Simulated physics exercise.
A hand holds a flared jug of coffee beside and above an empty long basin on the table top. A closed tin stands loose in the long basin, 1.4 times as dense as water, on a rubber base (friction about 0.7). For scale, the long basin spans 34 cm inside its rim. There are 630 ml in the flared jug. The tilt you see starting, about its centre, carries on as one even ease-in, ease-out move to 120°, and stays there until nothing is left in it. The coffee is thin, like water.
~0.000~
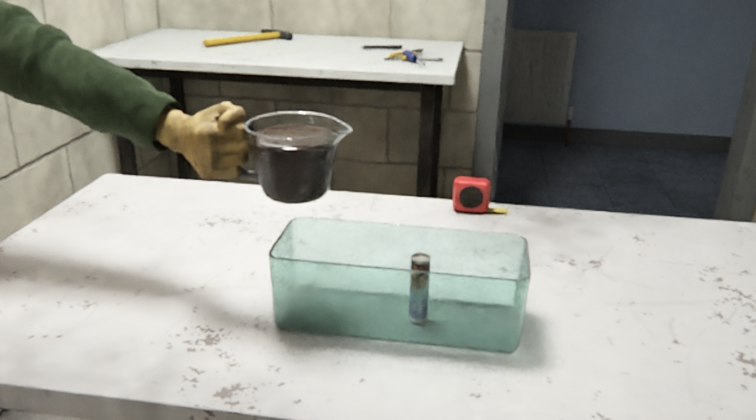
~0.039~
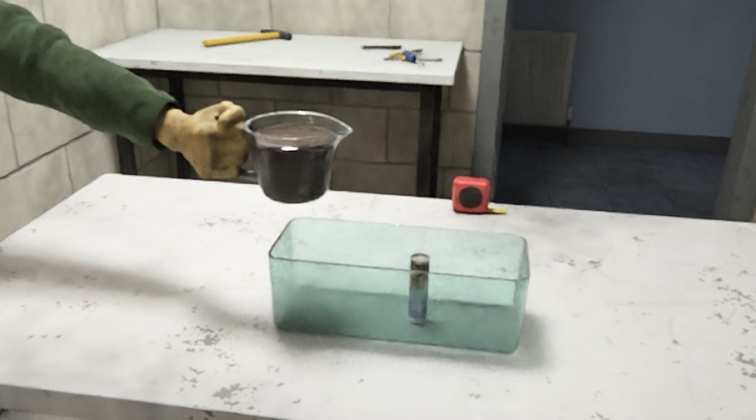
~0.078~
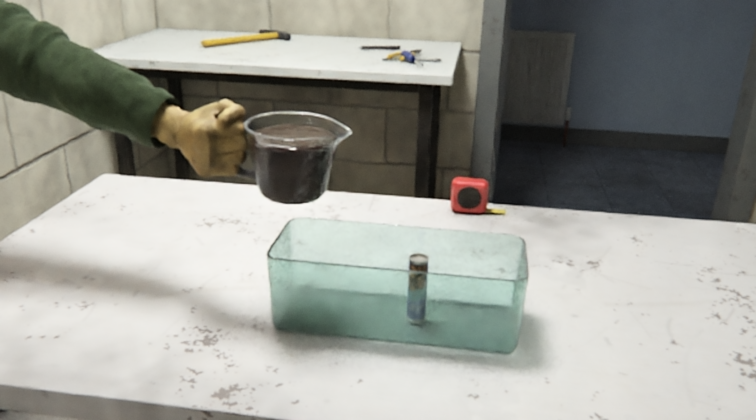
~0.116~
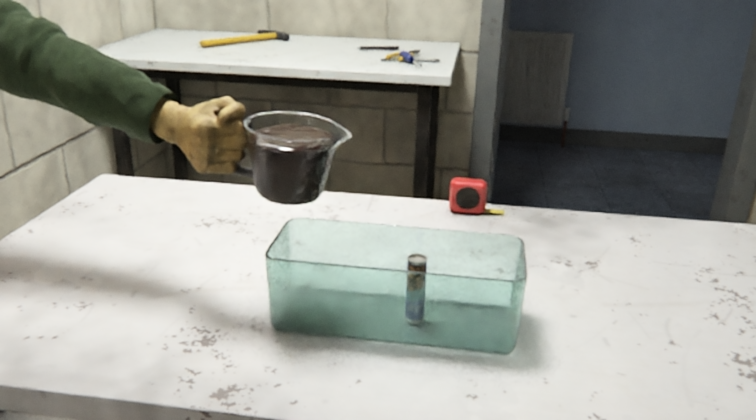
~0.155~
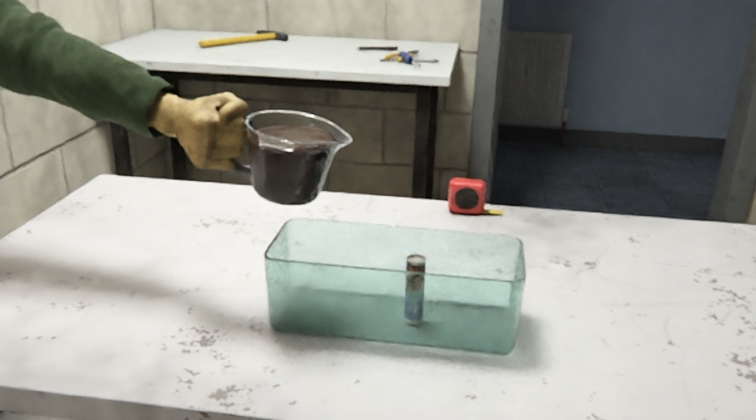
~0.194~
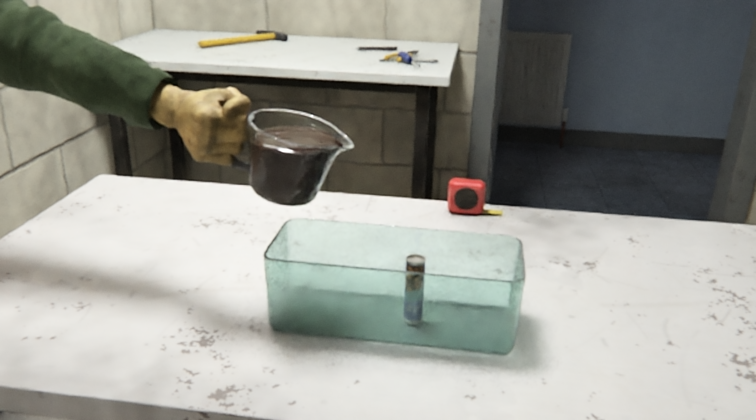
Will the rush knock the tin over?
It keeps standing.
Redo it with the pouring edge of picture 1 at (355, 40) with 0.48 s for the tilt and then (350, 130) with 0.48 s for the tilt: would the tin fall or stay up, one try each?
First it falls; then it stays up.
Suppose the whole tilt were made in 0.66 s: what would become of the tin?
Then it stays up.
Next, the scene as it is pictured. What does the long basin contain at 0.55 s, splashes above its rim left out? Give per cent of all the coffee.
Some 24 per cent.
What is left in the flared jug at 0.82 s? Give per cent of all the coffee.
Some 2 per cent.
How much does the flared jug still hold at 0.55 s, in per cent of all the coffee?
Some 50 per cent.
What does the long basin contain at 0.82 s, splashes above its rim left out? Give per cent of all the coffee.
About 94 per cent.
After 0.55 s the tilt is 82° and 50 per cent is still to pour; the tin stands where it began.
After 0.82 s the tilt is 118° and 2 per cent is still to pour; the tin stands where it began.
After 1.09 s the tilt is 120° and 0 per cent is still to pour; the tin stands where it began.
After 1.39 s the tilt is 120° and 0 per cent is still to pour; the tin stands where it began.
In the end the tin stands where it began.
